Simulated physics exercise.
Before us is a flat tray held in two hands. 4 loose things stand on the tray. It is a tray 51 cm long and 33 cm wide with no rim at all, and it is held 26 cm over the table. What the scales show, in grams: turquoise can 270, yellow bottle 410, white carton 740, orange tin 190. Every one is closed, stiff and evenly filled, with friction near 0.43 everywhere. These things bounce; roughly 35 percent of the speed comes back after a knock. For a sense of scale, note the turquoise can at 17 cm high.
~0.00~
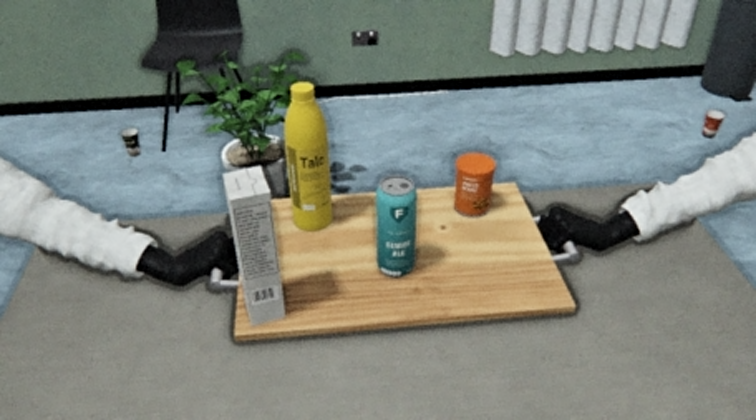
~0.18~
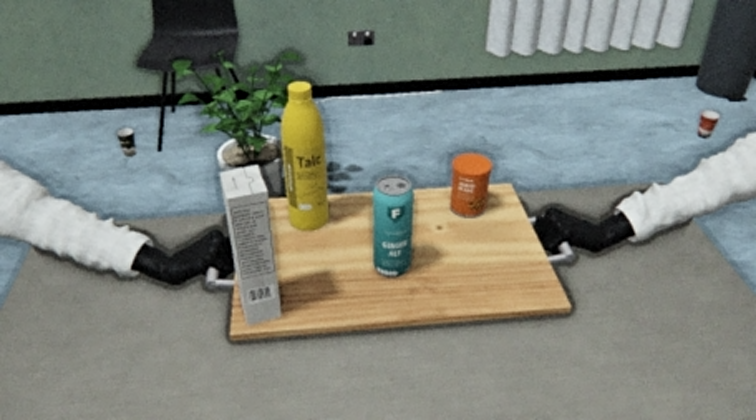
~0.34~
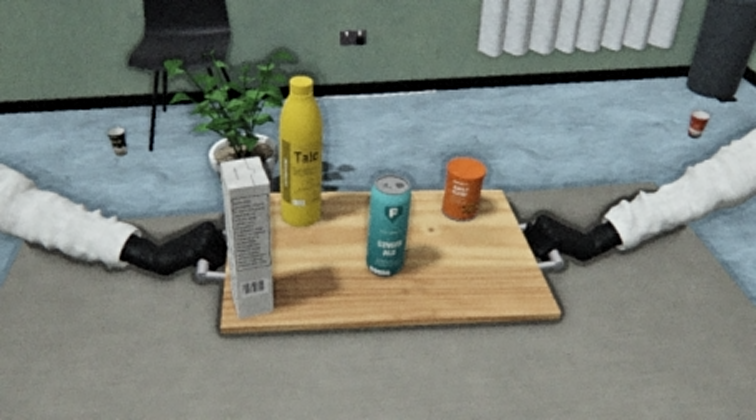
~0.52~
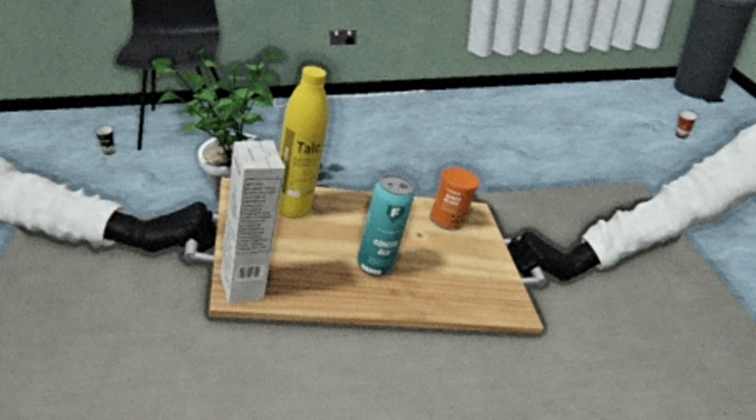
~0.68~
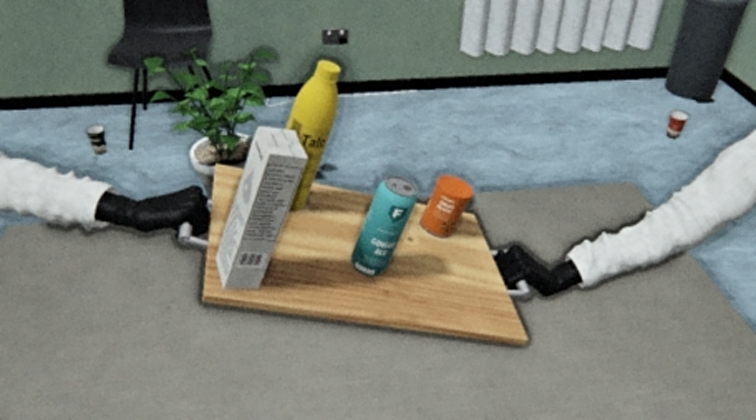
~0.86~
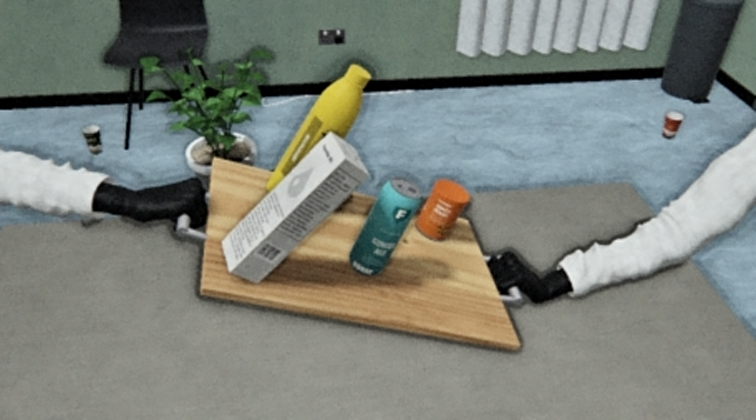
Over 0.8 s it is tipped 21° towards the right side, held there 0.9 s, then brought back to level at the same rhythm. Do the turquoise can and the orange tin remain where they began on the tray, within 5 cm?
One by one: Turquoise can: Too far, orange tin: Too far.
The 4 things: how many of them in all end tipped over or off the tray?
I count 4.
Around 1.16 s, tray at 21°, right edge down; turquoise can on its side near (481, 256); orange tin shifted 3 cm near (453, 214); yellow bottle tipped 64° against what carries it.
Around 1.66 s, tray at 21°, right edge down; turquoise can and orange tin now off the tray; yellow bottle on its side; white carton on its side.
Around 2.26 s, tray at 8°, right edge down; yellow bottle now off the tray; white carton on its side.
Finally (3.1 s), off the tray, turquoise can, yellow bottle and orange tin; on their side or leaning hard on the tray, white carton. Final places as that camera would see them, turquoise can near (615, 367), orange tin near (479, 282).
